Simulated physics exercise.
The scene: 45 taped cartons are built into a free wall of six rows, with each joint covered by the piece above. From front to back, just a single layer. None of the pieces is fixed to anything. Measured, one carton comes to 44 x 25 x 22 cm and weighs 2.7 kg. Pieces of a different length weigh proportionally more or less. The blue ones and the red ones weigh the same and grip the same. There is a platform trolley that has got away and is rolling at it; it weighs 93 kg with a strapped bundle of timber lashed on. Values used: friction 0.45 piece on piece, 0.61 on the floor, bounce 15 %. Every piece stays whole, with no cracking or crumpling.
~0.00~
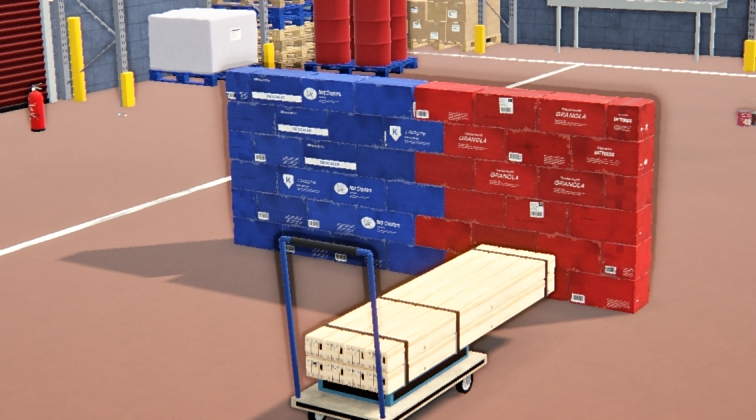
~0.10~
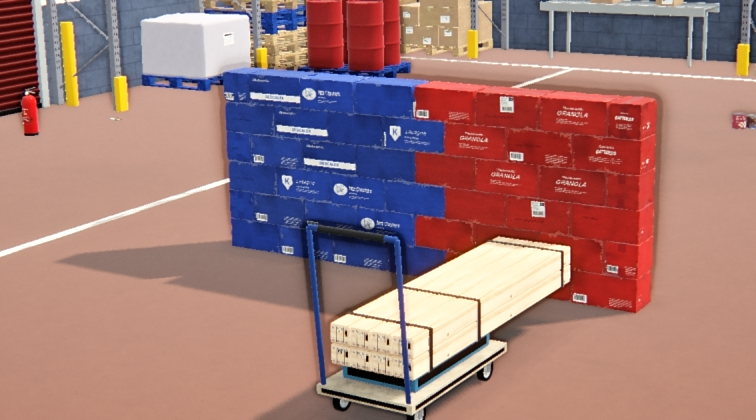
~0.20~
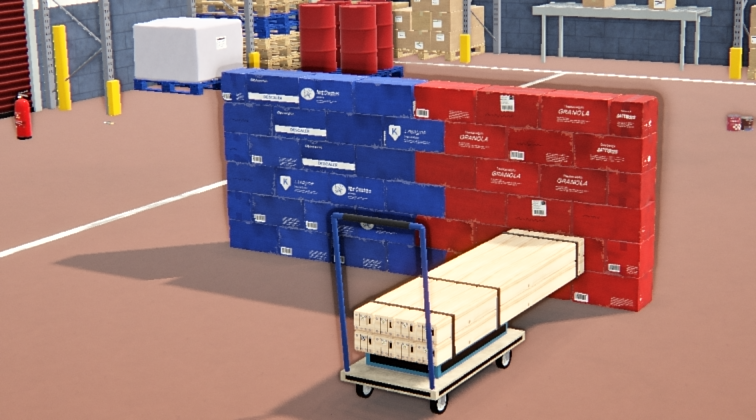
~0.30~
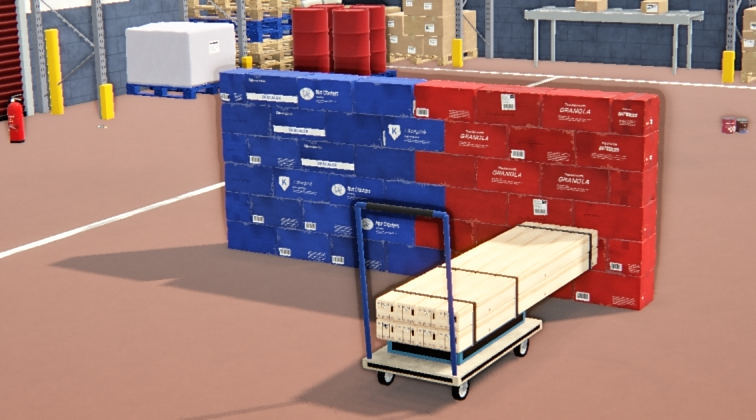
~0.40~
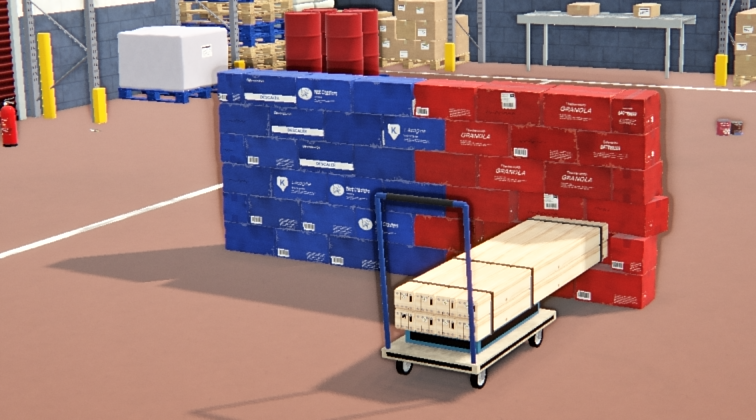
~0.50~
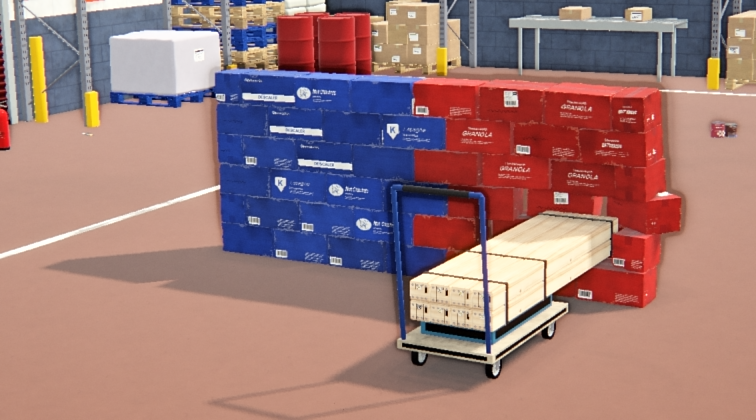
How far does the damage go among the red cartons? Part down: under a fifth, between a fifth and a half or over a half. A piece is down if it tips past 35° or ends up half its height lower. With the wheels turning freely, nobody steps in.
I'd put it at greater than half of them.
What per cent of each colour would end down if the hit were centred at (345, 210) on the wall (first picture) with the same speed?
Then blue ends 70 per cent down and red 20 per cent.
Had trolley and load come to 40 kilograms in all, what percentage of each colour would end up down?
Colour by colour that makes blue 10, red 80 percent.
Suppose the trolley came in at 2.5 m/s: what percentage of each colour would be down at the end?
Then blue 0, red 70 per cent.
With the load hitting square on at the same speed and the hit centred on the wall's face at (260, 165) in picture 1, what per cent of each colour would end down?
Then blue would be 60 per cent down and red 0 per cent.
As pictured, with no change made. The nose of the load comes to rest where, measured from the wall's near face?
Looks like around 130 cm beyond, give or take.
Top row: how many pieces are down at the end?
5.
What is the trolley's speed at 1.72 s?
The trolley is doing roughly 0.4 m/s at that moment.
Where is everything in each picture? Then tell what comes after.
In the first frame (pixels give the middle of a visible side; the camera moves round a little), load (551, 269) 56 cm short of the wall; top red carton (443, 106); top blue carton (275, 90); none has stirred.
In the second frame, load (567, 260) 38 cm short of the wall; top red carton (443, 105).
In the third frame, load (581, 251) 20 cm short of the wall; top red carton (443, 105).
In the fourth frame, load (594, 242) 25 mm short of the wall; top red carton (443, 104).
In the fifth frame, load (605, 235) 13 cm into the wall's line; top red carton (443, 103); steepest lean 5°, the carton at (628, 186); movement in 12 of them.
In the sixth frame, load (615, 230) 26 cm into the wall's line; top red carton (443, 101); top blue carton (267, 91); steepest lean 7°, the carton at (583, 179); movement in 17 of them.
After 0.80 s, load 59 cm past the wall's line, still rolling; 1 of the 21 red cartons down (1 of 45 in all colours); top red carton 3° from how it stood.
After 1.28 s, load 99 cm past the wall's line, still rolling; 9 of the 21 red cartons down (9 of 45 in all colours); top red carton 19° from how it stood.
After 1.72 s, load 1.21 m past the wall's line, still rolling; 16 of the 21 red cartons down (18 of 45 in all colours); top red carton 48° from how it stood, 30 cm lower.
After 2.22 s, load 1.30 m past the wall's line, still rolling; 17 of the 21 red cartons down (19 of 45 in all colours); top red carton on its side.
In the end (3.9 s), load 1.30 m past the wall's line, stopped; 17 of the 21 red cartons down (19 of 45 in all colours); top red carton on its side; top blue carton unmoved. That is 81 per cent. From the last view, middles, top red carton near (454, 213), top blue carton near (278, 89).
